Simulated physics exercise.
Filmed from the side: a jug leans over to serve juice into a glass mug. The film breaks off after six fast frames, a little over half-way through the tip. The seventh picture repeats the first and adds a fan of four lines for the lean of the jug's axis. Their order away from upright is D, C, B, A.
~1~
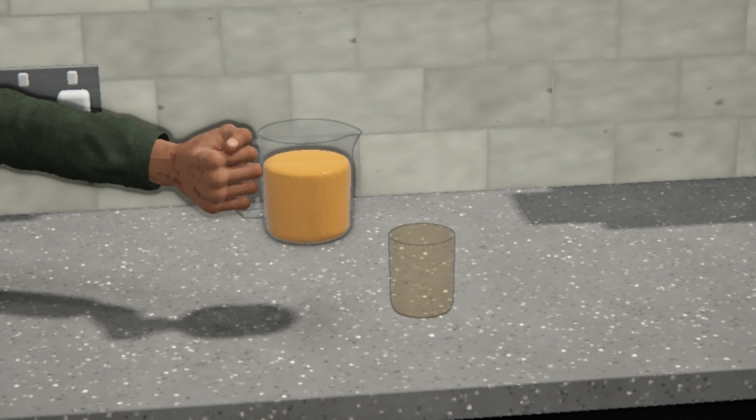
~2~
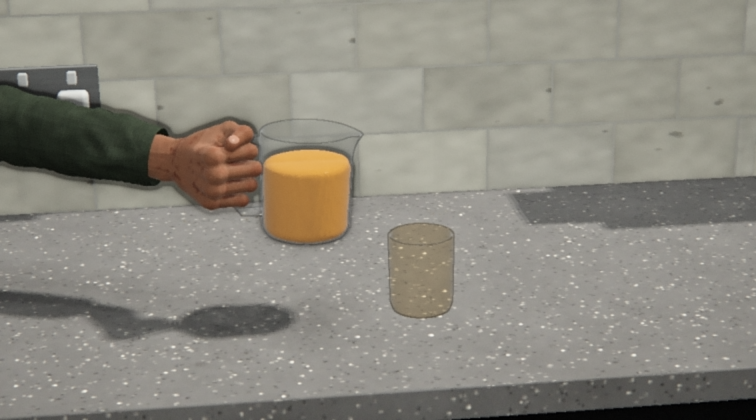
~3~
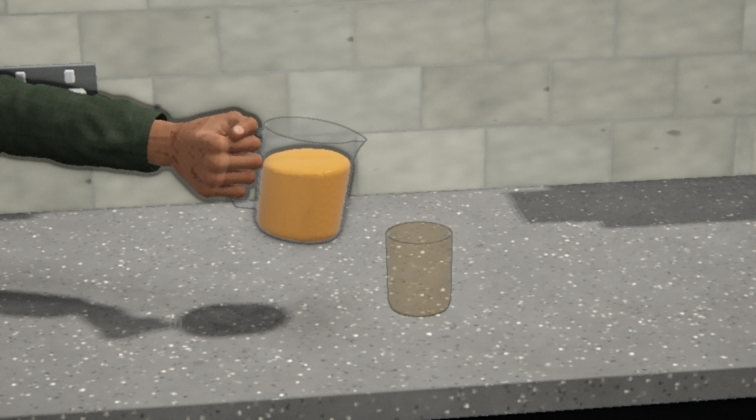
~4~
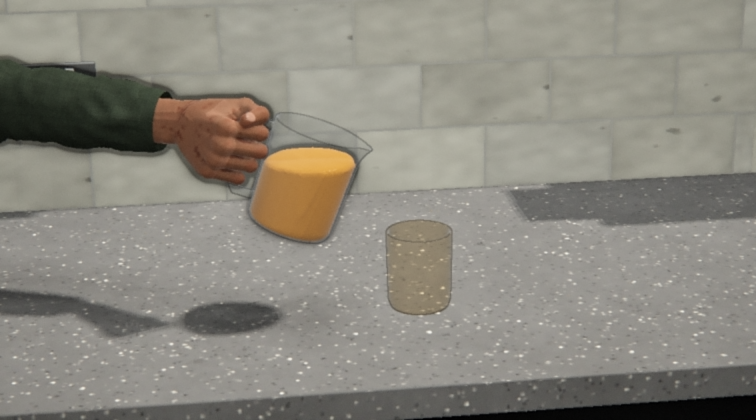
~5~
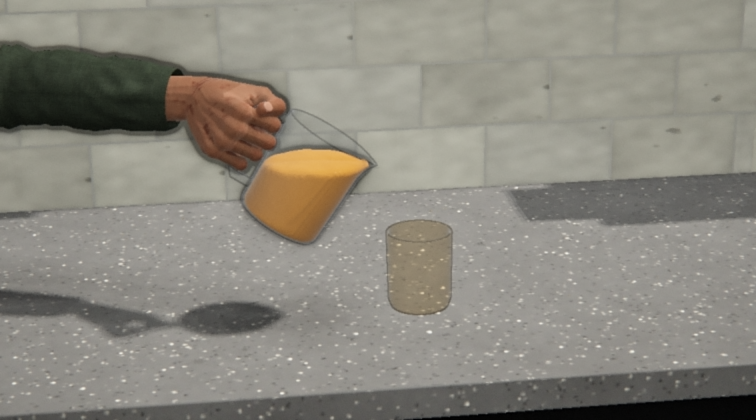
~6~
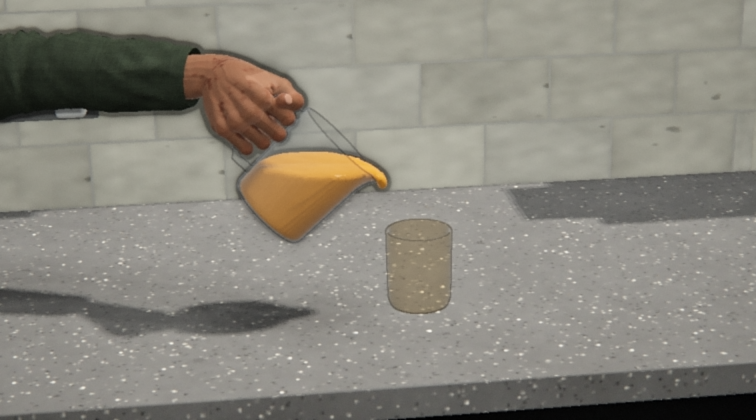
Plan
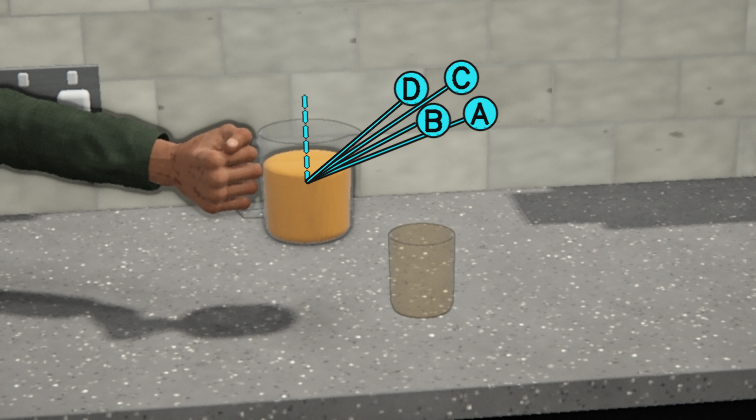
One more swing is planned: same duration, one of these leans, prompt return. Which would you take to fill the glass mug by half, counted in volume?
Use line C.
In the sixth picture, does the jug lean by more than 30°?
Yes, it does.
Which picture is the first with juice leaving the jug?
In picture 6.
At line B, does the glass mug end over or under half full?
Over.
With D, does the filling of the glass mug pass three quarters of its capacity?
No, it does not.
On the marked copy, A at (464, 119); B at (415, 124); C at (447, 86); D at (400, 102).
If A is chosen, the glass mug ends with about 94 % of what it can hold.
If B is chosen, the glass mug ends with about 72 % of what it can hold.
If C is chosen, the glass mug ends with about 50 % of what it can hold.
If D is chosen, the glass mug ends with about 31 % of what it can hold.
